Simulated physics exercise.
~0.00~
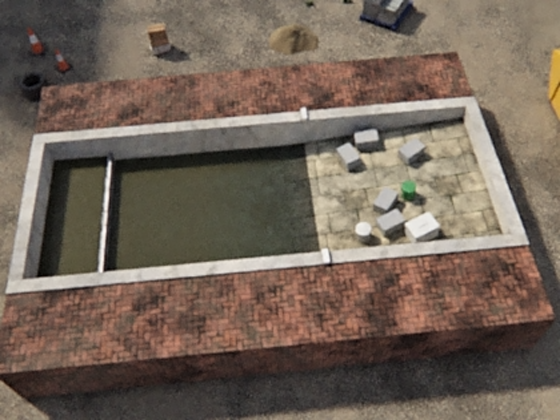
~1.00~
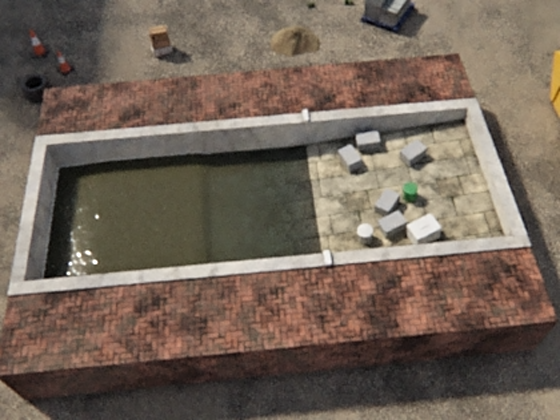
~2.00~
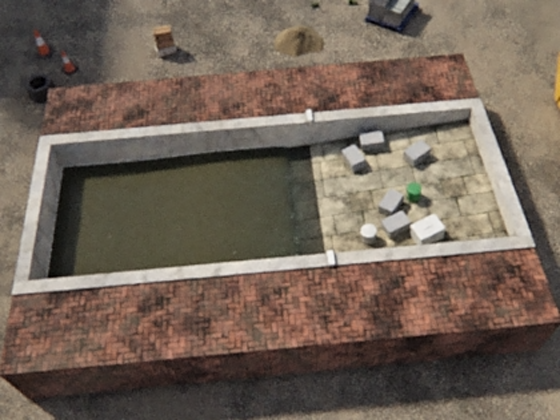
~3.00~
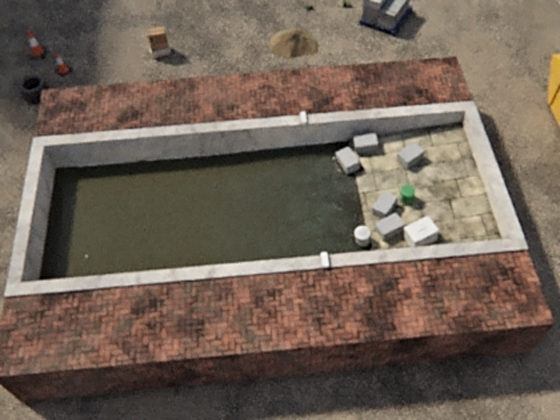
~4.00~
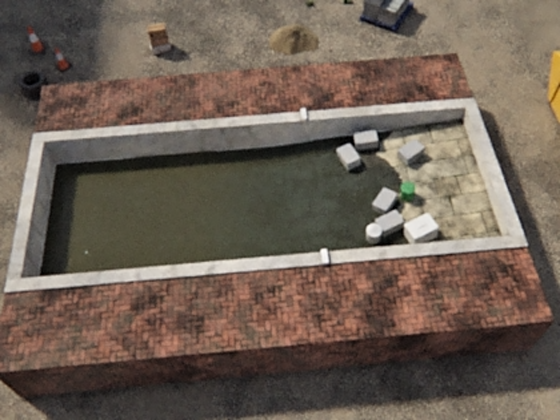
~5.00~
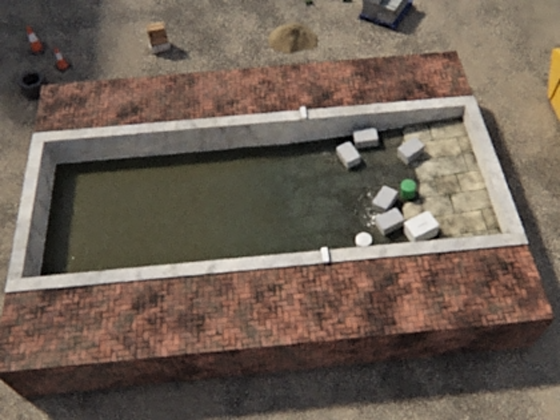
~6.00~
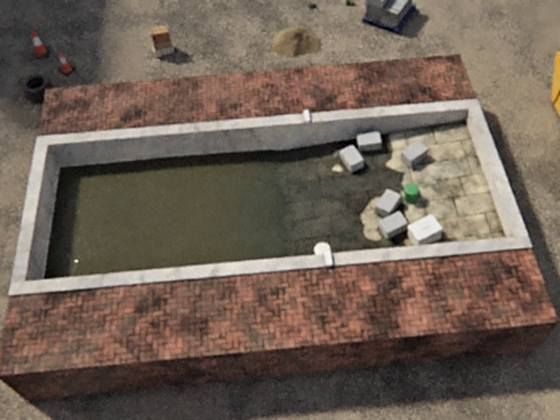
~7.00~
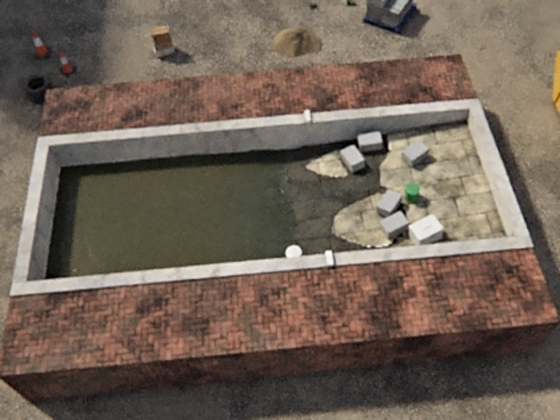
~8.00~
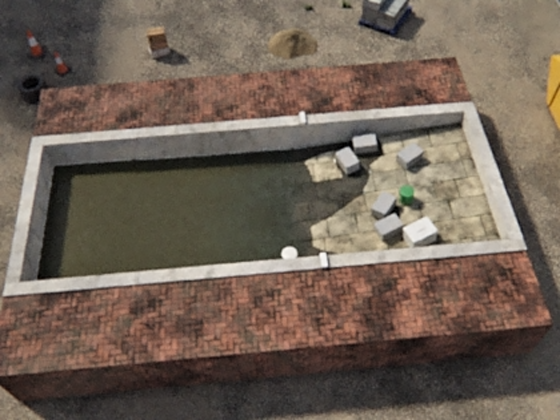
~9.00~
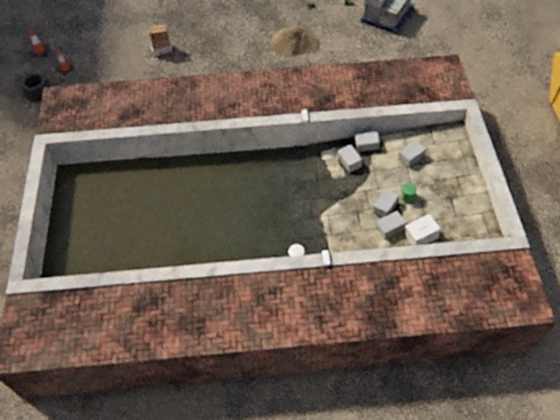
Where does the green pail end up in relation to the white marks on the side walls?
It stays up on the paved slope among the boxes, falling short of the old waterline shown by the white marks.
